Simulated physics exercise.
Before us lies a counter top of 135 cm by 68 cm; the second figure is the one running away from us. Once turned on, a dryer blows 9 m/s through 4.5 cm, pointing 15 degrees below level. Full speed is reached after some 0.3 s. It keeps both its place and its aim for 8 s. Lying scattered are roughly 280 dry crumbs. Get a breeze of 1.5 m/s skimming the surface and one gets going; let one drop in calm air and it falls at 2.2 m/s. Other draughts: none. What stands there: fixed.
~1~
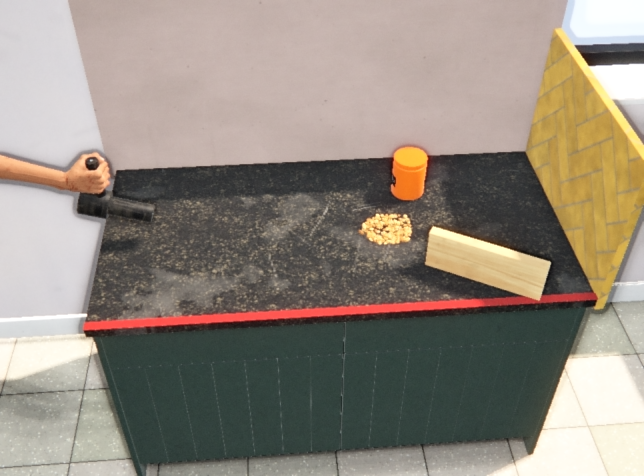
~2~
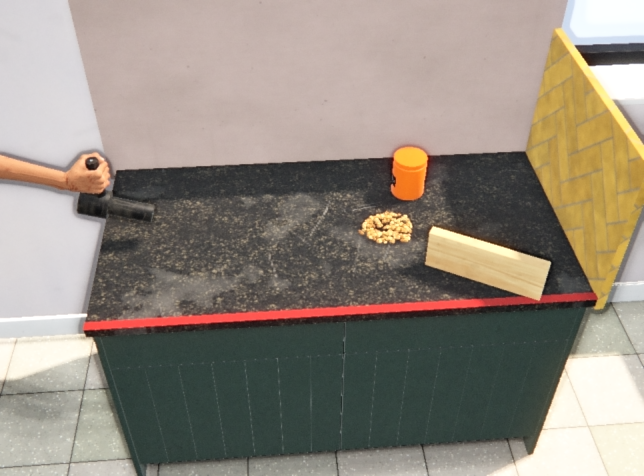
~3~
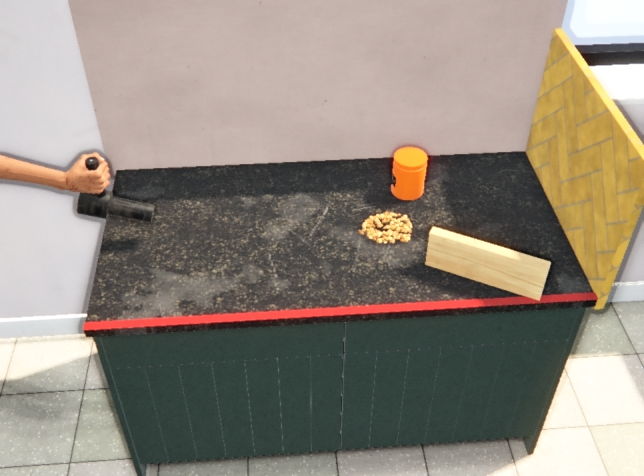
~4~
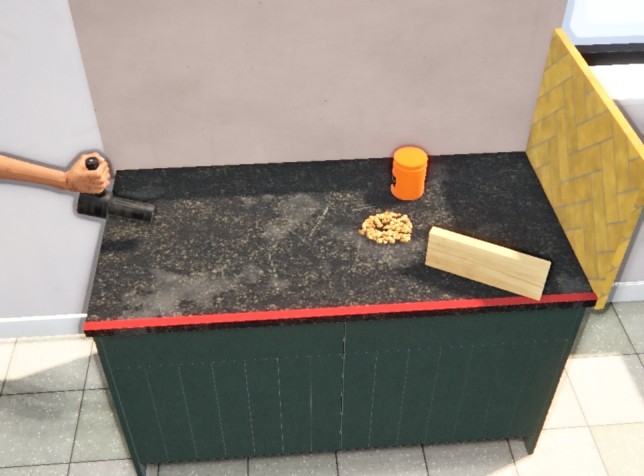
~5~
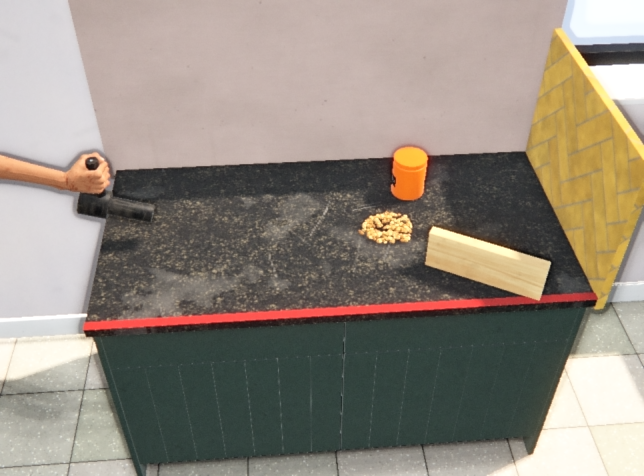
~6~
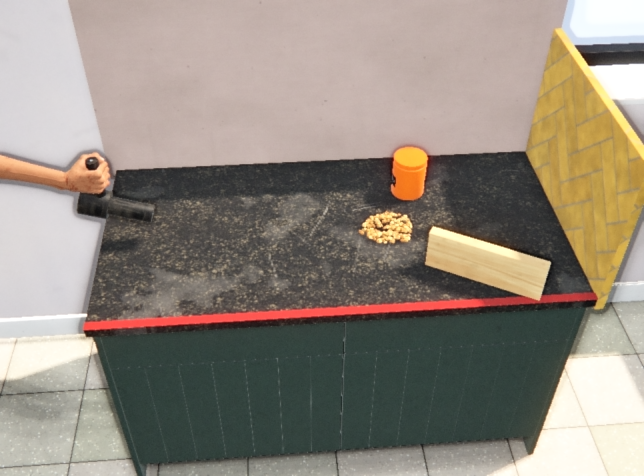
A hand holds a black dryer at the left of a dark counter while nothing visibly moves.
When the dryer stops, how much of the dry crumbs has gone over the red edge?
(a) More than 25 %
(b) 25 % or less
Option b: 25 % or less.
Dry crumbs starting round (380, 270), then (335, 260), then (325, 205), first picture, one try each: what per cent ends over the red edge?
70 %, 60 %, 0 %.
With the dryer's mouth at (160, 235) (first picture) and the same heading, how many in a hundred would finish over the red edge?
Around 0 per cent would end up there.
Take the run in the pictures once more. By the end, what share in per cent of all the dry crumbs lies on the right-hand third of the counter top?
I'd estimate around 90 per cent.
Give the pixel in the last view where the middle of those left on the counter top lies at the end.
Their middle sits at about (561, 221) in the last picture.
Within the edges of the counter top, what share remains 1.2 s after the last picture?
Estimate: Around 90 percent.
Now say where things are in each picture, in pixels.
The middle of the dry crumbs is near (387, 230), none has stirred yet and the mouth of the dryer is at (153, 214), in the first frame.
The middle of the dry crumbs is near (388, 228), none has stirred yet and the red edge is centred on (346, 315), in the second frame.
The middle of the dry crumbs is near (388, 228), none has stirred yet, the top of a jar is at (411, 157) and the top of a board is at (489, 247), in the third frame.
The middle of the dry crumbs is near (388, 228) and none has stirred yet, in the fourth frame.
The middle of the dry crumbs is near (388, 228) and none has stirred yet, in the fifth frame.
The middle of the dry crumbs is near (388, 228) and none has stirred yet, in the sixth frame.
Then, 1.2 s after the last picture, 7 % are over the red edge; the middle of those still in play is near (562, 223); 72 % have settled or left.
Then, 2.2 s after the last picture, 9 % are over the red edge; the middle of those still in play is near (562, 223); 75 % have settled or left.
Then, 4.1 s after the last picture, 10 % are over the red edge; the middle of those still in play is near (561, 221); 79 % have settled or left.
Then, 7.7 s after the last picture, at the end, 10 % are over the red edge; the middle of those still in play is near (561, 221).
